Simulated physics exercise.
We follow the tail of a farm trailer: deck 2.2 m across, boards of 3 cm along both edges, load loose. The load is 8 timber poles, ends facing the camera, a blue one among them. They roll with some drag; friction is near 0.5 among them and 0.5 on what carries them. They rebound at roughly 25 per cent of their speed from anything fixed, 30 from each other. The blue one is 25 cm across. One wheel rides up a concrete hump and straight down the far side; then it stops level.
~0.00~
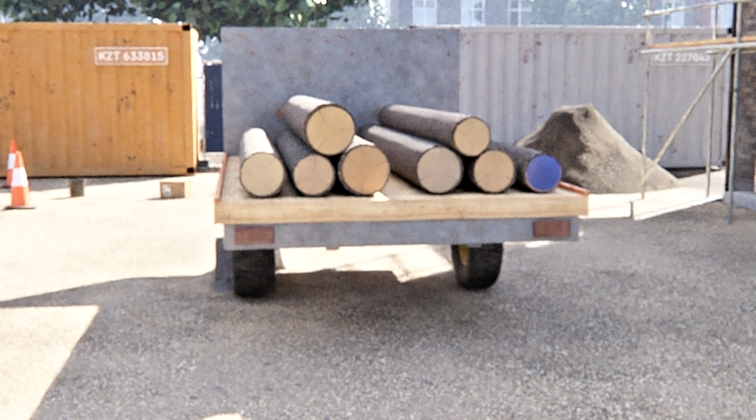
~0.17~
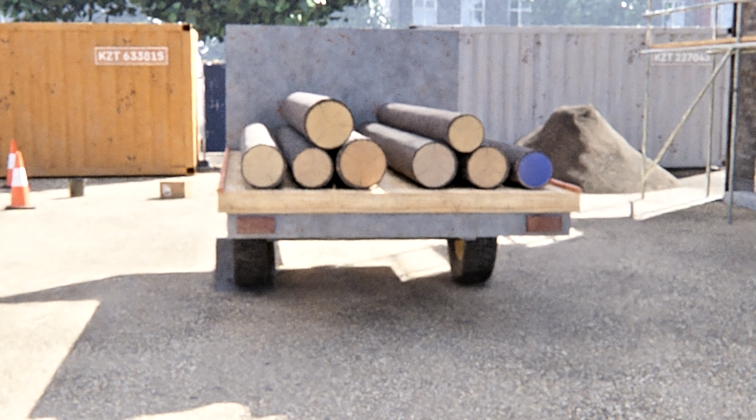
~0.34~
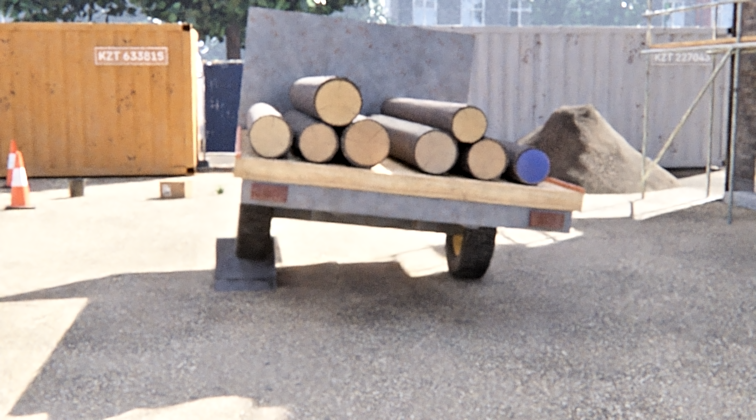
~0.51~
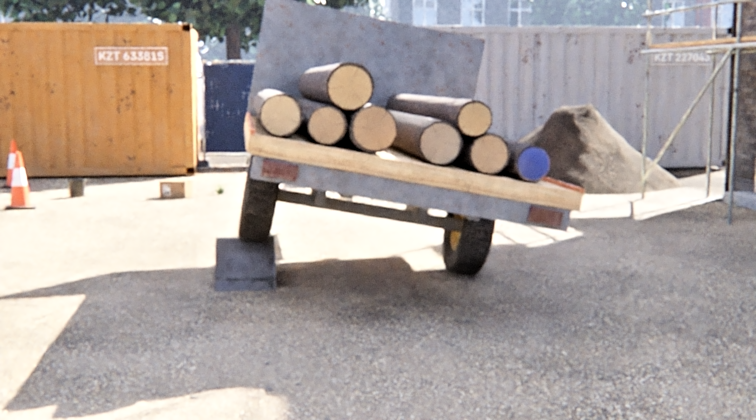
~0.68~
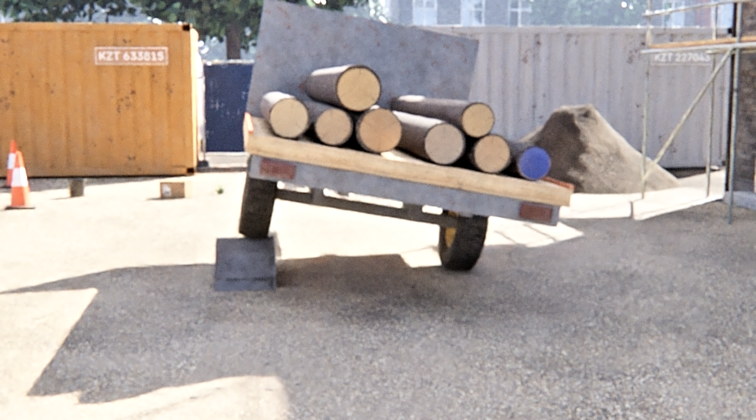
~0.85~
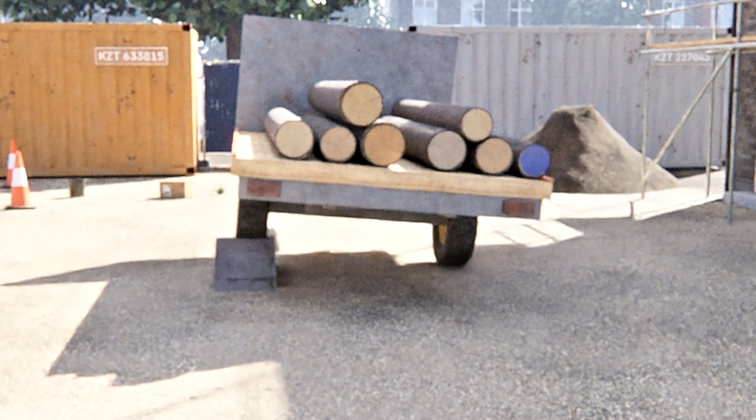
A trailer loaded with loose logs, one with a blue end, rode its left wheel up over a block, tilting down to the right, then leveled partway as the logs stayed piled together.
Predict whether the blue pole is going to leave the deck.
The blue one ends on the ground.
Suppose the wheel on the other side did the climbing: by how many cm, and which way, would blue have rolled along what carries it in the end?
About 65 cm to the left.
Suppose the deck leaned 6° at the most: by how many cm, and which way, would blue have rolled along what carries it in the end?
About 15 cm to the right.
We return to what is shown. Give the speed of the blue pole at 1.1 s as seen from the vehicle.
Near 0.5 m/s.
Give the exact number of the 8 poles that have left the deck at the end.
In all, 1.
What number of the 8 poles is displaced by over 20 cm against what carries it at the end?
In all, 8.
By 1.1 s, blue is dropping off the right side; 1 off so far.
By 1.2 s, blue is dropping off the right side; 1 off so far.
By 1.4 s, blue is dropping off the right side; 1 off so far.
Finally (2.5 s), blue is down on the right; 1 off so far.
